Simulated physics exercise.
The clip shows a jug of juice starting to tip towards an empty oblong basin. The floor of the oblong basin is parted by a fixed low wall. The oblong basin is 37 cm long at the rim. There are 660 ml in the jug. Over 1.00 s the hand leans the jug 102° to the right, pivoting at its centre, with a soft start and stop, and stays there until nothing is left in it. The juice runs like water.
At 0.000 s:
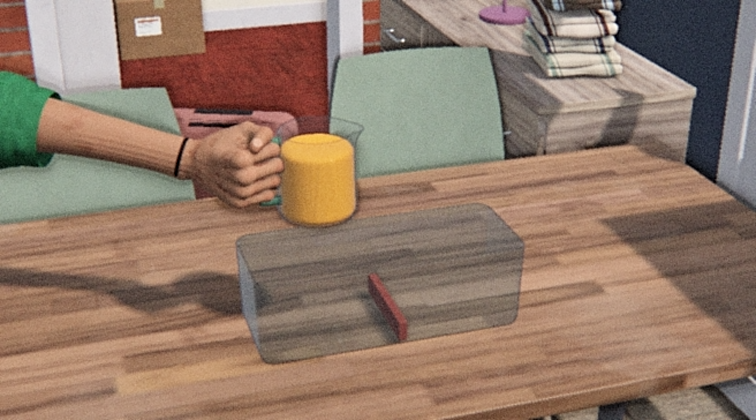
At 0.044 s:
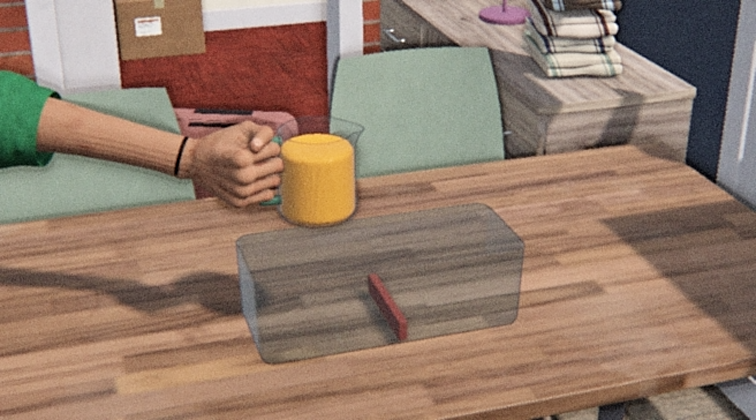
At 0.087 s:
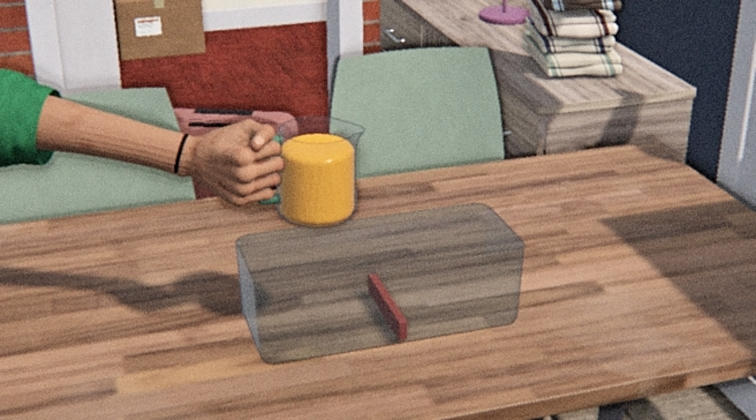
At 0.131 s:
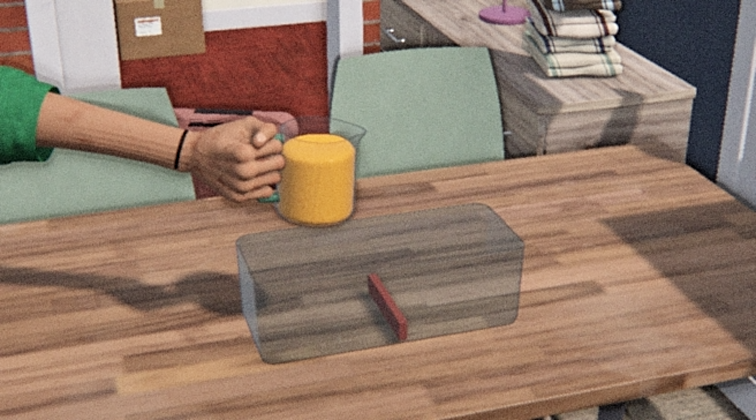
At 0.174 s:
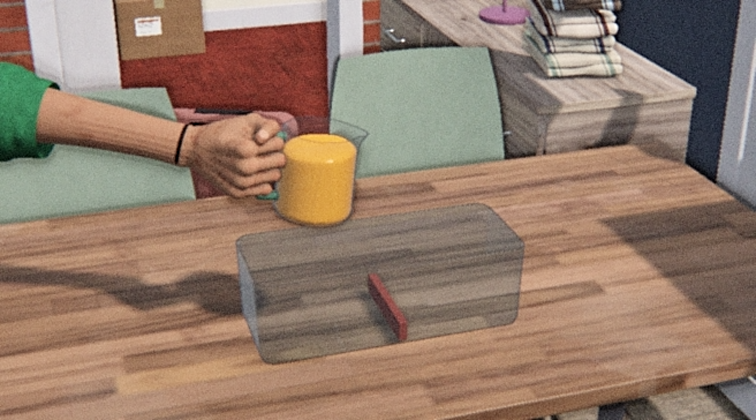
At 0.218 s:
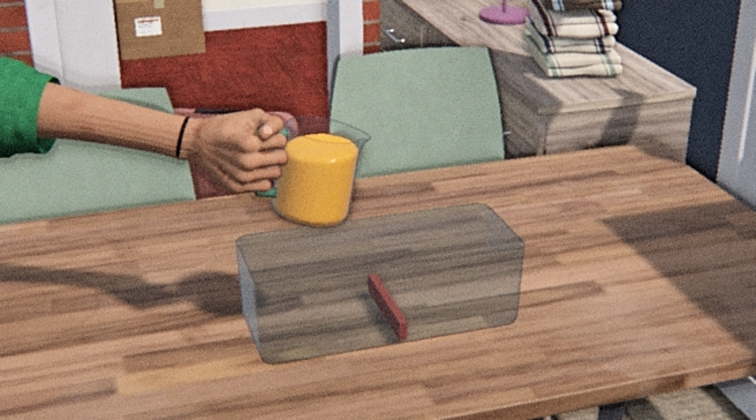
A hand holding a glass jug of orange juice upright, then slowly leaning it slightly right behind a clear empty oblong basin.
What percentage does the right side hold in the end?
About 89 per cent.
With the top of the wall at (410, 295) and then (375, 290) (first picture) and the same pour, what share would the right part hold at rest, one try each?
In turn about 60 and 95 per cent.
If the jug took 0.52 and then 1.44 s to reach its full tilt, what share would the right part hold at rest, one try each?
First 90, then 90 per cent.
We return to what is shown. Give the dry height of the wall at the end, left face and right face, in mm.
Some 26 mm on the left and 4 mm on the right.
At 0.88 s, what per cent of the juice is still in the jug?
Near 34 in a hundred.
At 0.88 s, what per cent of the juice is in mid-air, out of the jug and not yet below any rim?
Some 18 per cent.
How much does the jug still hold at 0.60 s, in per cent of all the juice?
About 86 per cent.
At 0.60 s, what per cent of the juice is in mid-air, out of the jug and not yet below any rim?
Near 12 in a hundred.
Then, 0.60 s in, the tilt is 67° and 86 per cent is still to pour, 0 is left of the wall and 2 right of it.
Then, 0.88 s in, the tilt is 99° and 34 per cent is still to pour, 1 is left of the wall and 46 right of it.
Then, 1.18 s in, the tilt is 102° and 6 per cent is still to pour, 6 is left of the wall and 84 right of it.
Then, 1.50 s in, the tilt is 102° and 1 per cent is still to pour, 7 is left of the wall and 92 right of it.
Finally, 10 per cent lies left of the wall, 89 right of it and 1 outside.
